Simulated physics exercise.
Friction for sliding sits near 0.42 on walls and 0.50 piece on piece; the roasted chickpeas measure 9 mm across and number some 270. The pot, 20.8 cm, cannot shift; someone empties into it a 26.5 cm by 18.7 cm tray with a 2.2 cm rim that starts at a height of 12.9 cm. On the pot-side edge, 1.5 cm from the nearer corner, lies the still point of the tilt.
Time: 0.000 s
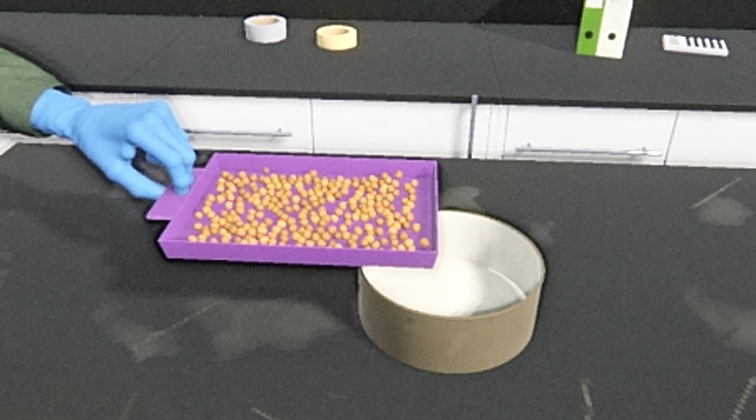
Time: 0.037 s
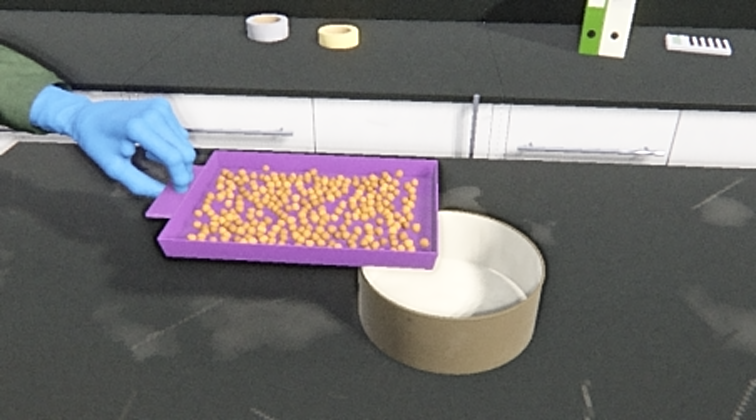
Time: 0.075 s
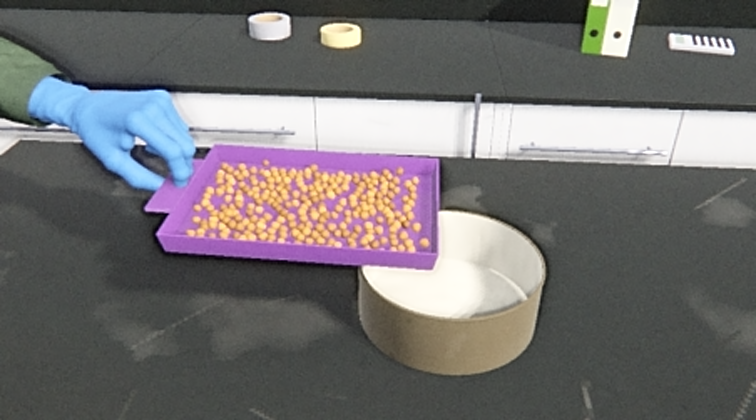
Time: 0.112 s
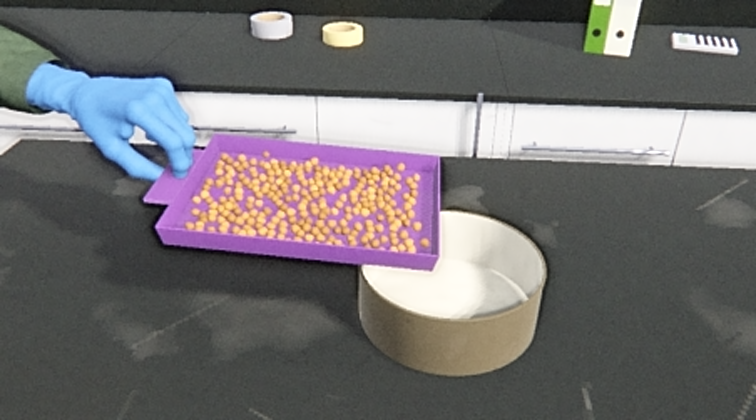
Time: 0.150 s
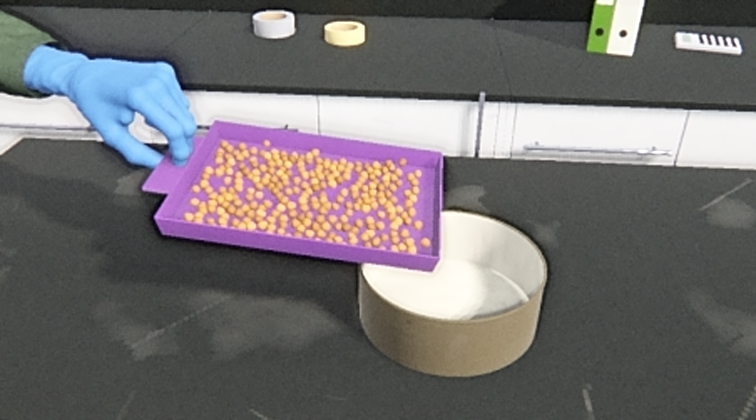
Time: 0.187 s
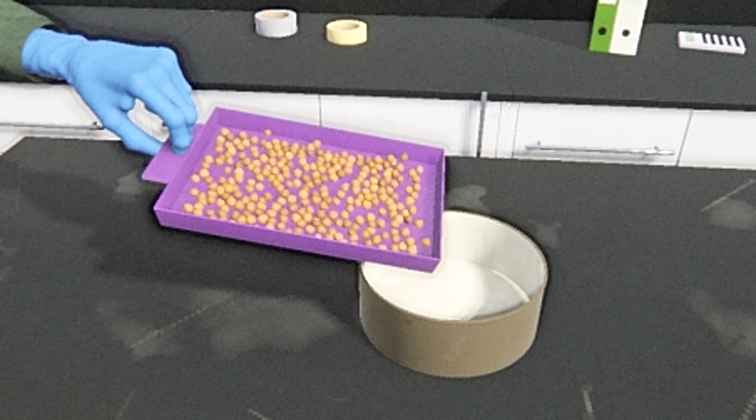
On a dark counter, a gloved hand gradually raises the left side of a purple tray.
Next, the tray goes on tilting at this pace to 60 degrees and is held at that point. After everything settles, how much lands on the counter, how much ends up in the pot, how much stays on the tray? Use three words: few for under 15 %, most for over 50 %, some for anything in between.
Counter: Few; pot: Few; left on the tray: Most.
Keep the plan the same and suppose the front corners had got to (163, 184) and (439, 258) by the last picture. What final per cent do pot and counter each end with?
In the pot: 15 per cent; on the counter: 25 per cent.
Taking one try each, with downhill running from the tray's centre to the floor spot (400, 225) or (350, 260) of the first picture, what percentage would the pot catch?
Estimate: Some 5 % and some 0 % respectively.
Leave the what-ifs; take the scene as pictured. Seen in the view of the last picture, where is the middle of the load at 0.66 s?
At that time the load is centred around (390, 182).
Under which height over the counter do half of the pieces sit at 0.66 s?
Height: Around 20 cm.
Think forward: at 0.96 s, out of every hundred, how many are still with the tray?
Load share: Around 100%.
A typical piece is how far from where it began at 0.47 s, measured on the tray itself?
Roughly 3 cm.
After 0.47 s, tilt 35 degrees; the tray holds 100 %, the pot 0 %.
After 0.66 s, tilt 52 degrees; the tray holds 100 %, the pot 0 %.
After 0.96 s, tilt 60 degrees; the tray holds 100 %, the pot 0 %.
In the end, at 1.7 s, counter 5 %, pot 0 %, tray 95 %.
